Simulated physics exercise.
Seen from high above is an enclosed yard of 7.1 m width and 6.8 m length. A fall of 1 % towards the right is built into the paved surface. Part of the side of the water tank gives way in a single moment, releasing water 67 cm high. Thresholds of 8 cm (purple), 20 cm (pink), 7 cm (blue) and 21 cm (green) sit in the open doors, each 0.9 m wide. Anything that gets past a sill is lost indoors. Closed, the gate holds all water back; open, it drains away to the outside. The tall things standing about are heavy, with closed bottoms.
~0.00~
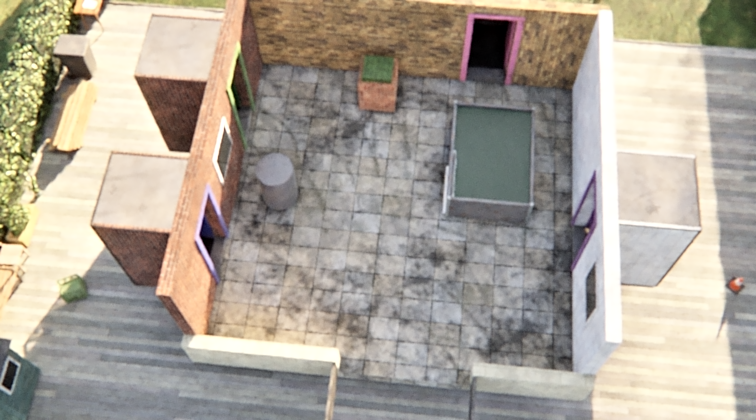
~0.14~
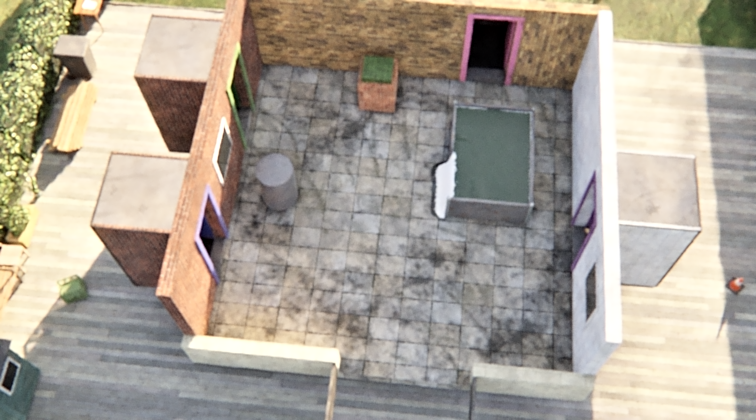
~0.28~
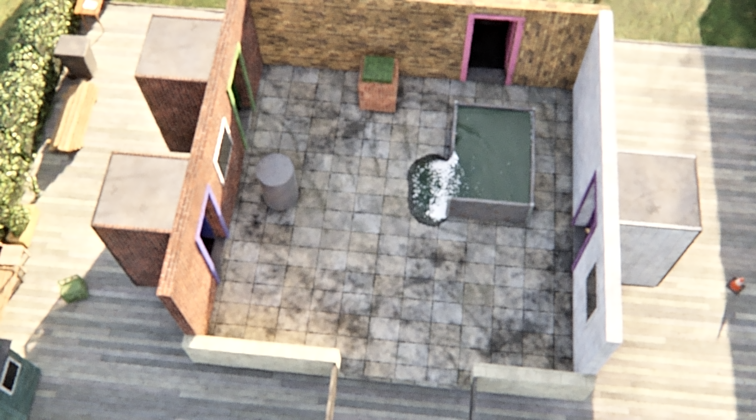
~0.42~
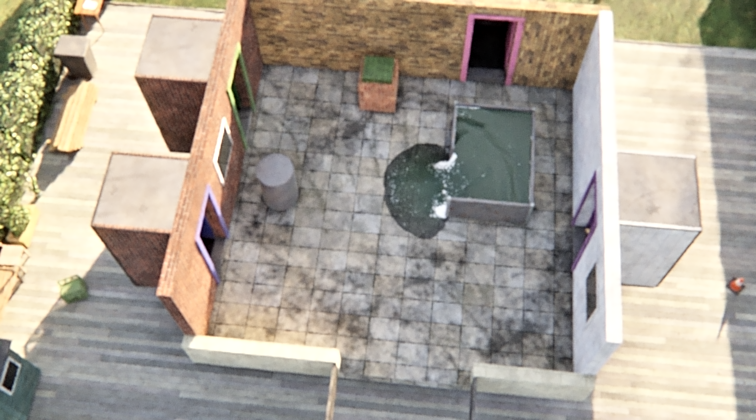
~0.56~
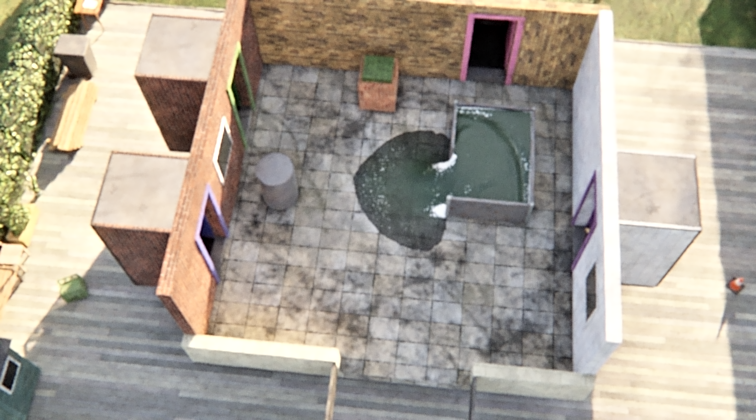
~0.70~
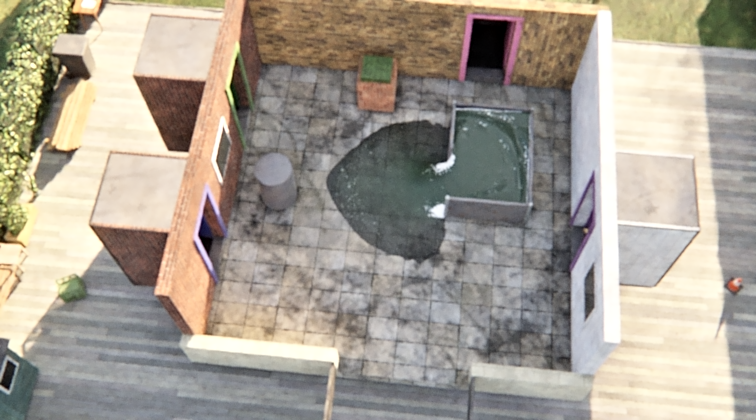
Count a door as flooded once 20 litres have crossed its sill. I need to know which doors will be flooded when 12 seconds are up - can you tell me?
Sure: The purple door will stay unflooded, the pink door will stay unflooded, the blue door will be flooded, the green door will stay unflooded.
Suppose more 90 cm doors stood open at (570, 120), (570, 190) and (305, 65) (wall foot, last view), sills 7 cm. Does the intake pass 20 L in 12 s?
The first one doesn't reach it, the second one doesn't reach it, and the third one exceeds it.
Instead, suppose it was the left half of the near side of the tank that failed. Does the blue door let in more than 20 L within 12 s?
Well, at blue it would be too little.
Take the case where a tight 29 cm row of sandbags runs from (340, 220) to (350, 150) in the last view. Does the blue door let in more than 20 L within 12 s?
Result at blue: Limit not reached.
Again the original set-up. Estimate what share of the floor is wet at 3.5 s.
About 50 per cent.
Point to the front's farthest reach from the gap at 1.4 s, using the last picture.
I'd put it close to (244, 154).
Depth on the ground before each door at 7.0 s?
Depths: Purple door 0 cm, pink door 2 cm, blue door 7 cm, green door 6 cm.
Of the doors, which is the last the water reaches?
The final one is the purple door.
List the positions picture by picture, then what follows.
In the first picture, still water, 67 cm deep, in the water tank at (492, 154).
In the second picture, water pours out at (450, 184) and has run 0.6 m, to (440, 215); typically 10 cm deep outside, 67 cm at the water tank's back.
In the third picture, water pours out at (451, 185) and has run 0.9 m, to (417, 216); typically 11 cm deep outside, 67 cm at the water tank's back.
In the fourth picture, water pours out at (451, 186) and has run 1.3 m, to (390, 171); typically 8 cm deep outside, 67 cm at the water tank's back.
In the fifth picture, the front is at (359, 177), 2.0 m from the gap at (450, 185); 3.7 m2 of floor is under water; 60 cm left at the back of the water tank.
In the sixth picture, water pours out at (449, 185) and has run 2.5 m, to (331, 185); typically 5 cm deep outside, 56 cm at the water tank's back.
After 1.4 s water covers 30 % of the floor and is deepest (36 cm) near (440, 195); purple door not reached, pink door not reached, blue door not reached, green door not reached.
After 2.2 s water covers 45 % of the floor and is deepest (26 cm) near (440, 202); purple door not reached, pink door not reached, blue door 15 cm at the sill, 7 L in, green door 21 cm at the sill, 0 L in.
After 3.5 s water covers 50 % of the floor and is deepest (28 cm) near (262, 67); purple door not reached, pink door not reached, blue door 14 cm at the sill, 65 L in, green door 16 cm at the sill, 4 L in.
After 7.0 s water covers 75 % of the floor and is deepest (15 cm) near (233, 206); purple door not reached, pink door 2 cm at the sill, 0 L in, blue door 7 cm at the sill, 94 L in, green door 6 cm at the sill, 4 L in.
After 12.0 s water covers 95 % of the floor and is deepest (9 cm) near (521, 378); purple door 7 cm at the sill, 0 L in, pink door 5 cm at the sill, 0 L in, blue door 3 cm at the sill, 97 L in, green door 3 cm at the sill, 4 L in.
